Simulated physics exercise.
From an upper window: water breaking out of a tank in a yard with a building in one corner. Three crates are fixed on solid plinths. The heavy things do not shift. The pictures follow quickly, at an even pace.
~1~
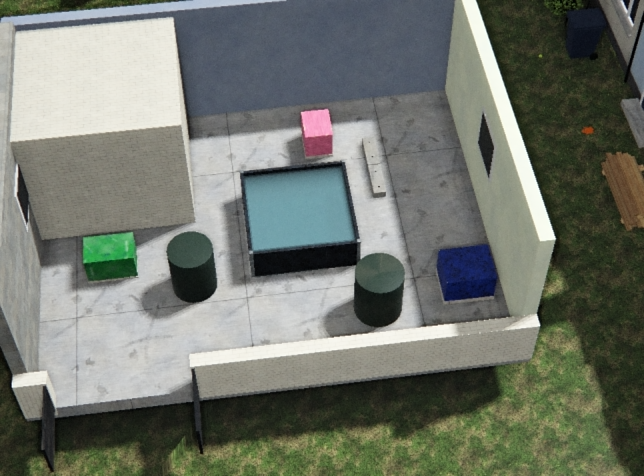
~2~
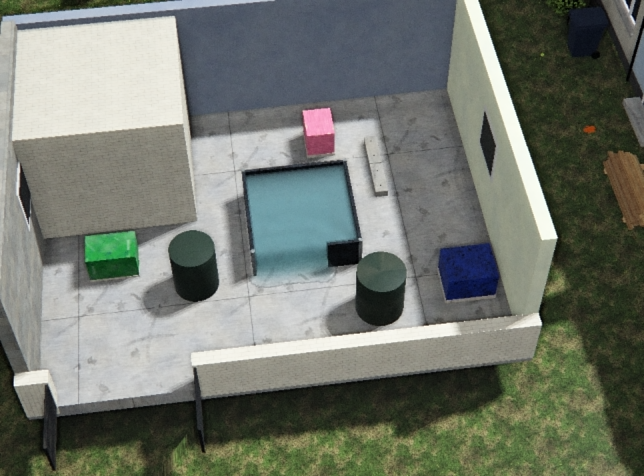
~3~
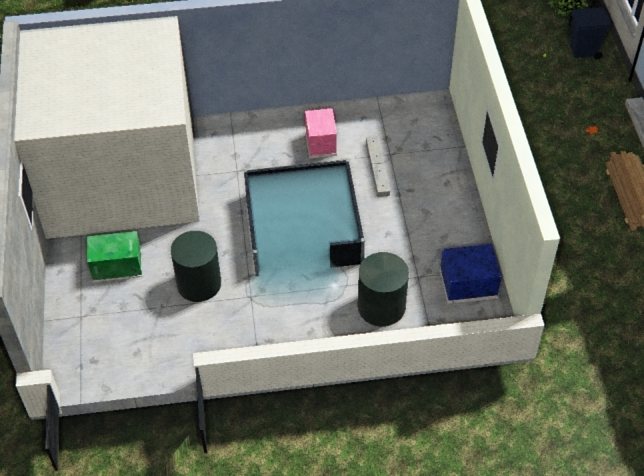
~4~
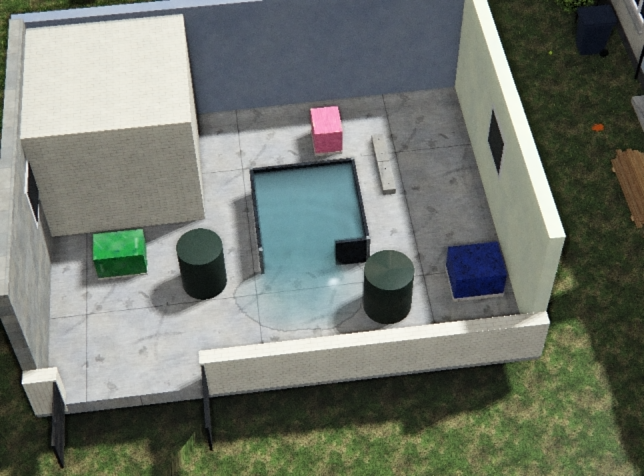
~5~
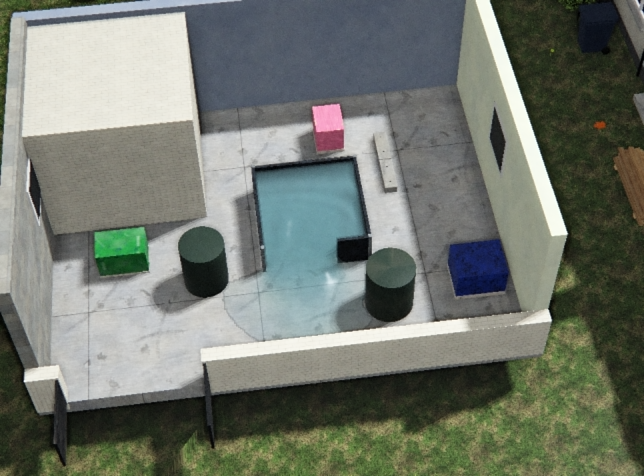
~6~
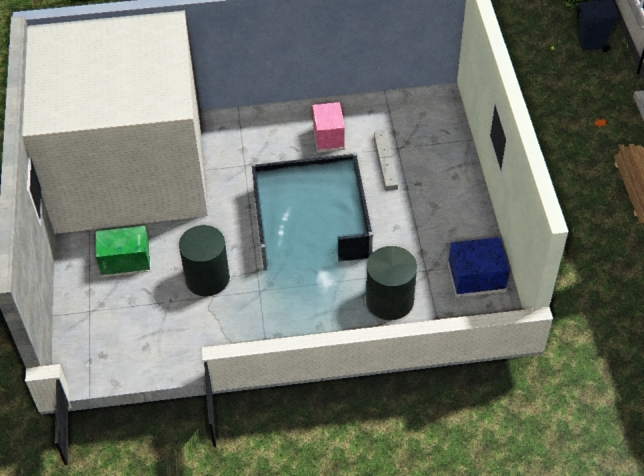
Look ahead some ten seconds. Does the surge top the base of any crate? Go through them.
The green crate gets wet; the pink crate stays dry; the blue crate gets wet.
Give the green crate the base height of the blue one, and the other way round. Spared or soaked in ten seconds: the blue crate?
One by one: The blue one is soaked.
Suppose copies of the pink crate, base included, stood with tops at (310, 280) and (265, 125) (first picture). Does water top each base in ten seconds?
In turn: Is soaked, is spared.
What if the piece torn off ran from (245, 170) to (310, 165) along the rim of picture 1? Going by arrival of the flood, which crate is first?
That is the pink-painted one.
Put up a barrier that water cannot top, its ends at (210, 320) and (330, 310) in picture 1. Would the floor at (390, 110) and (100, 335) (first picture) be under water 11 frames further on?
As listed: Dry, flooded.
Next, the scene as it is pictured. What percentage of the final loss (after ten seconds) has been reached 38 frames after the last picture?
Near 60 in a hundred.
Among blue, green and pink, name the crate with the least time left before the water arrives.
I say the one in blue.
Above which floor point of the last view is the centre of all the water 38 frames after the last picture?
At about (276, 285).
A moment on, water covers 15 % of the floor; the green crate not reached, the pink crate not reached, the blue crate not reached.
Next, water covers 30 % of the floor; the green crate not reached, the pink crate not reached, the blue crate water round its plinth.
Then, water covers 40 % of the floor; the green crate water round its plinth, the pink crate not reached, the blue crate water round its plinth.
Later, water covers 60 % of the floor; the green crate water round its plinth, the pink crate not reached, the blue crate water round its plinth.
In the end, water covers 85 % of the floor; the green crate was topped, the pink crate stayed above the water, the blue crate was topped.
